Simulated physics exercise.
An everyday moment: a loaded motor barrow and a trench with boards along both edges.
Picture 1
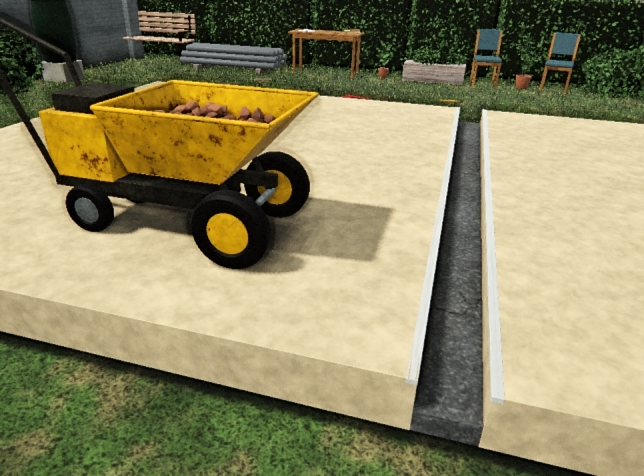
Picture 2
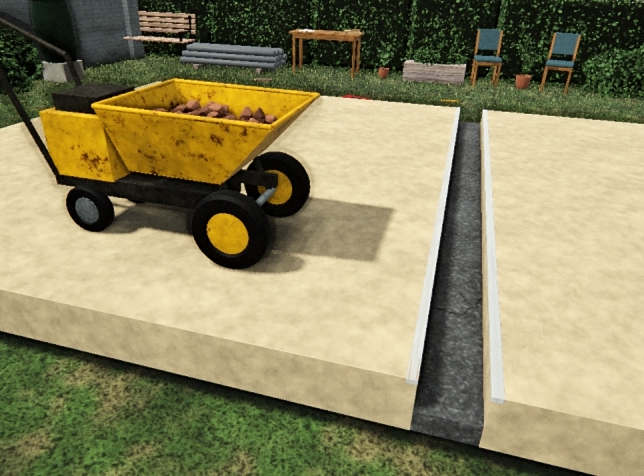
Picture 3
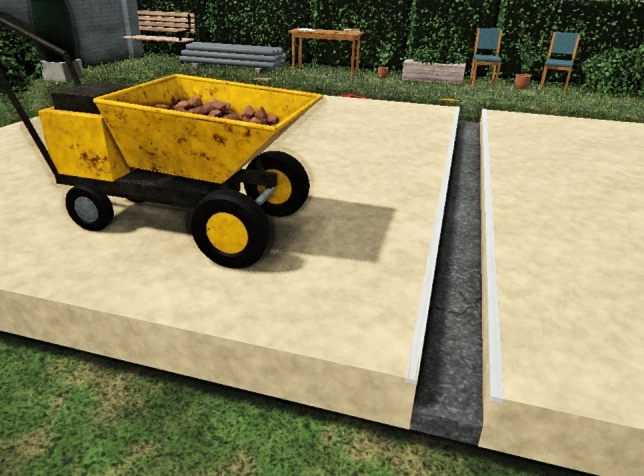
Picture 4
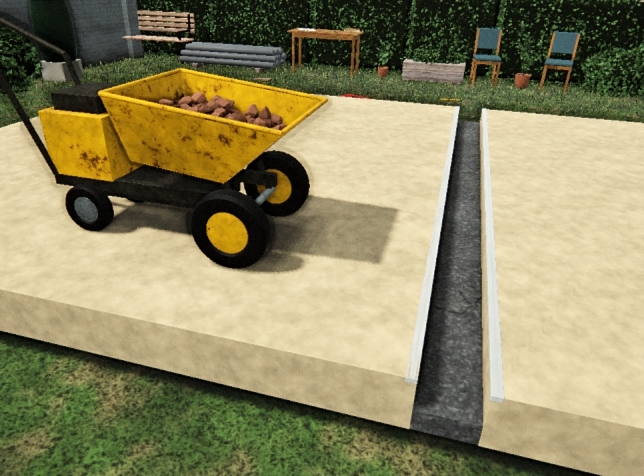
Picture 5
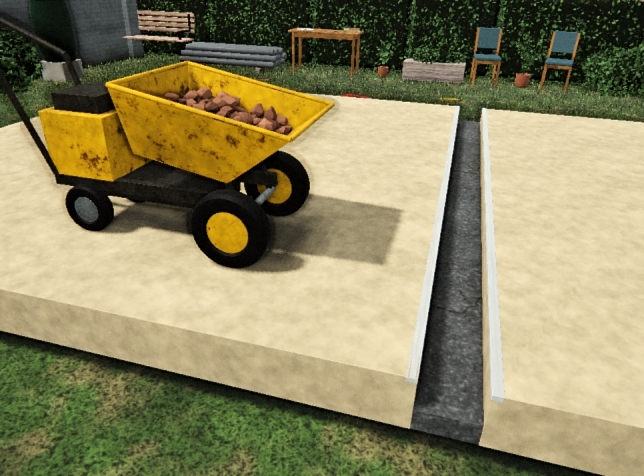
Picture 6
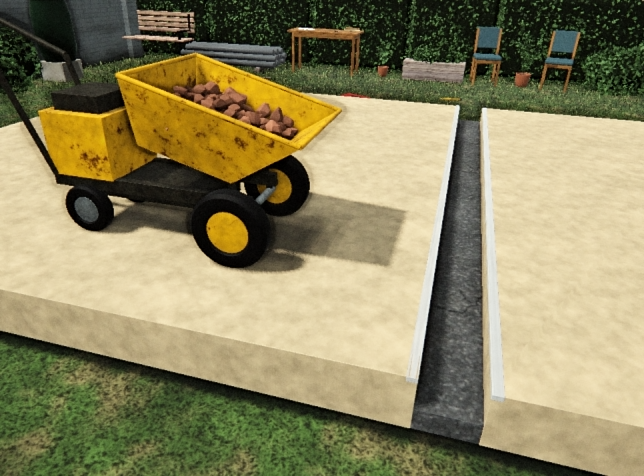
In a garden, a yellow motor barrow loaded with rubble standing left of a narrow trench, its skip gradually tilting rightward.
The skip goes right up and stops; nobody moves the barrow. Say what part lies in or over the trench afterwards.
In the trench: Less than half.
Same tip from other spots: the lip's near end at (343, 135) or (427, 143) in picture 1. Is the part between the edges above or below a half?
The first try: The larger part. The second: Not half.
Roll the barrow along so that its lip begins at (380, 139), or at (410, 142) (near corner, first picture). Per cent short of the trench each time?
First some 0, then 0 per cent.
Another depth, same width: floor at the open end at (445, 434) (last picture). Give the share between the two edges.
Near 20 %.
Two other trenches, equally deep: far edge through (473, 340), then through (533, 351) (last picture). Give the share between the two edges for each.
Roughly 20 per cent, and 20 per cent.
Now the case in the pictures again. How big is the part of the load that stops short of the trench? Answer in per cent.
It comes to 55 per cent or so.
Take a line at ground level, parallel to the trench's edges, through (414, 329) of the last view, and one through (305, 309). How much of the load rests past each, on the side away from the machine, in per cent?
First some 30, then 80 per cent.
Just after the last frame, skip tipped steeply; every one in the skip.
A moment on, skip tipped right over; the larger part in the skip; about a tenth short of the trench; just a few falling.
Further on, skip tipped right over; roughly a quarter in the skip; roughly two thirds short of the trench; roughly a quarter in or heaped over the trench; just a few beyond it.
When it is over, skip tipped right over; roughly a quarter in the skip; roughly half short of the trench; roughly a quarter in or heaped over the trench; just a few beyond it.
